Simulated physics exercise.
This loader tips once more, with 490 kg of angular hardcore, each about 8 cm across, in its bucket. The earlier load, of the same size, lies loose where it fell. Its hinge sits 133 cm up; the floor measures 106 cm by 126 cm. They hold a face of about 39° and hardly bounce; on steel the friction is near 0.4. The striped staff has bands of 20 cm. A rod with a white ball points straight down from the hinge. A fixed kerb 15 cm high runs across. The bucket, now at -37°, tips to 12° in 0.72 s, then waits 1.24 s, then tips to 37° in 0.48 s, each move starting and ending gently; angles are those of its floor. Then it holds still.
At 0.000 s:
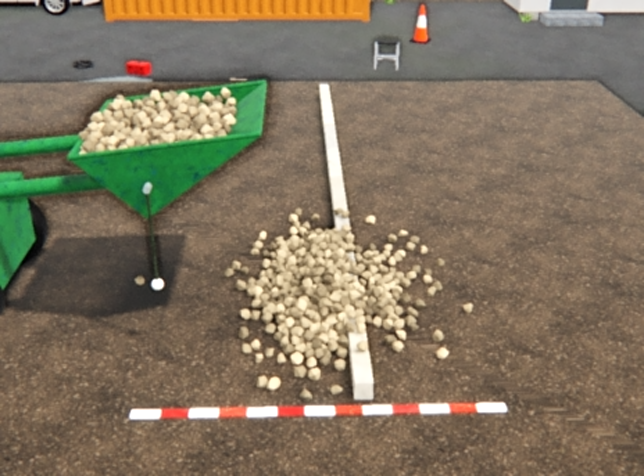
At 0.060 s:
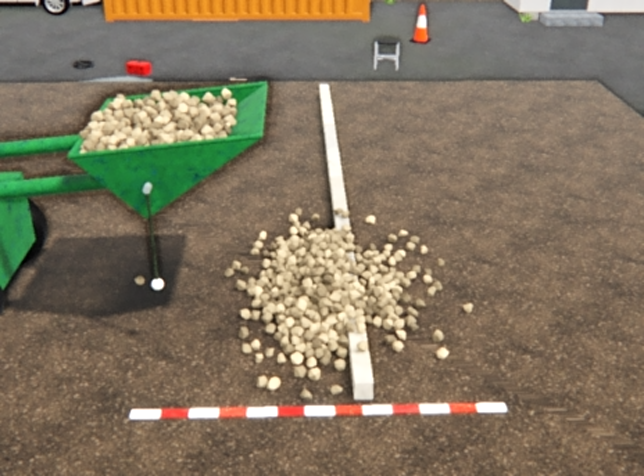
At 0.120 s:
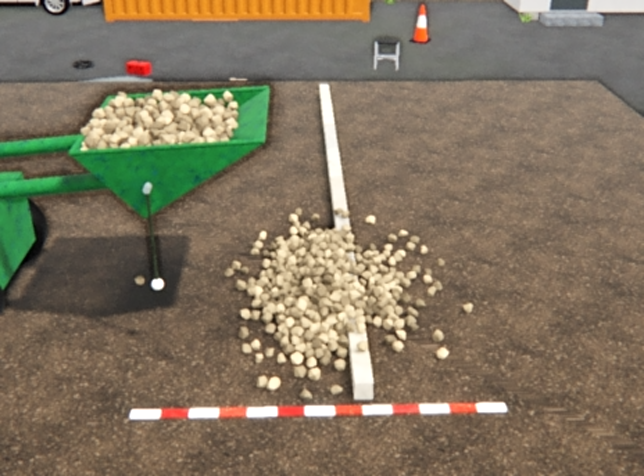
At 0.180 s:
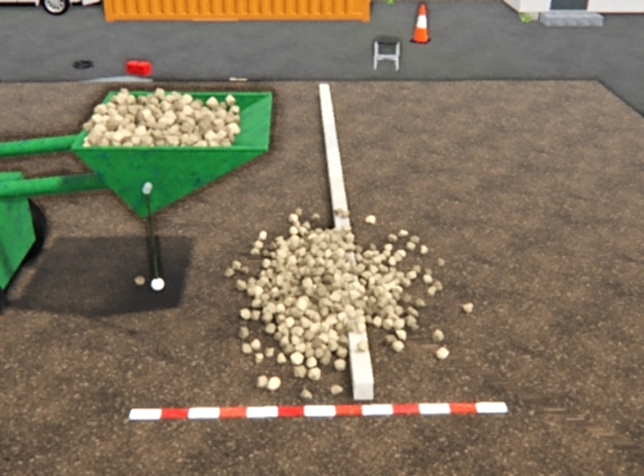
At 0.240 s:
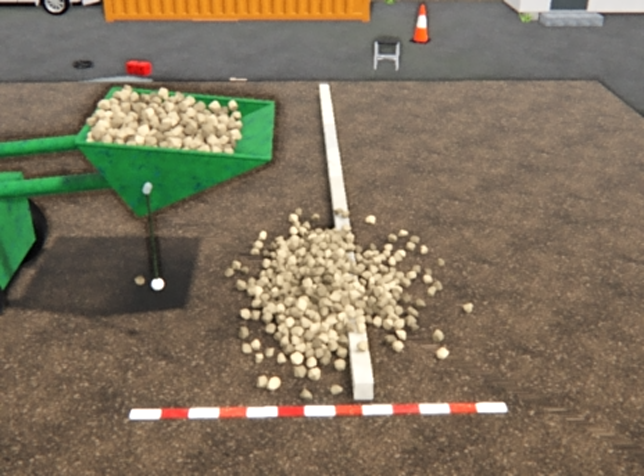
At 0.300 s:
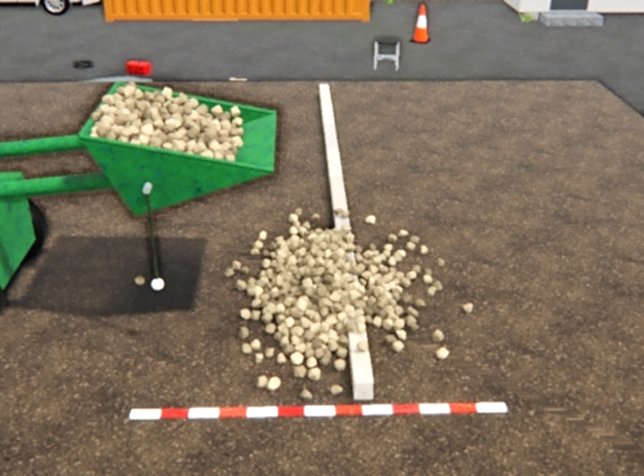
Green loader bucket of pale stones tilting slightly down to the right, beside a motionless heap of stones across a white kerb.
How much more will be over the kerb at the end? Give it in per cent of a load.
About 2 per cent.
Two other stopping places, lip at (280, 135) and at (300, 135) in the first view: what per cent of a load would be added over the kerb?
About 5 and 20 per cent.
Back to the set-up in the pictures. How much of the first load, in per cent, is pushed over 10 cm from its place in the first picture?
About 0 per cent.
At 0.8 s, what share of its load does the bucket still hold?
Roughly 100 per cent is still inside.
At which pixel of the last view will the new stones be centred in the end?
Their middle is at about (276, 277).
After 0.5 s the floor is at 4°; in per cent of one load, 100 in the bucket, 86 on this side of the kerb, 15 over the kerb; the foremost stones are at (433, 273).
After 0.8 s the floor is at 12°; in per cent of one load, 100 in the bucket, 86 on this side of the kerb, 15 over the kerb; the foremost stones are at (433, 273).
After 2.9 s the floor is at 37°; in per cent of one load, 39 in the bucket, 147 on this side of the kerb, 15 over the kerb; the foremost stones are at (433, 273).
After 5.7 s the floor is at 37°; in per cent of one load, 0 in the bucket, 184 on this side of the kerb, 16 over the kerb; the foremost stones are at (433, 273). Net gain over the kerb, 2.
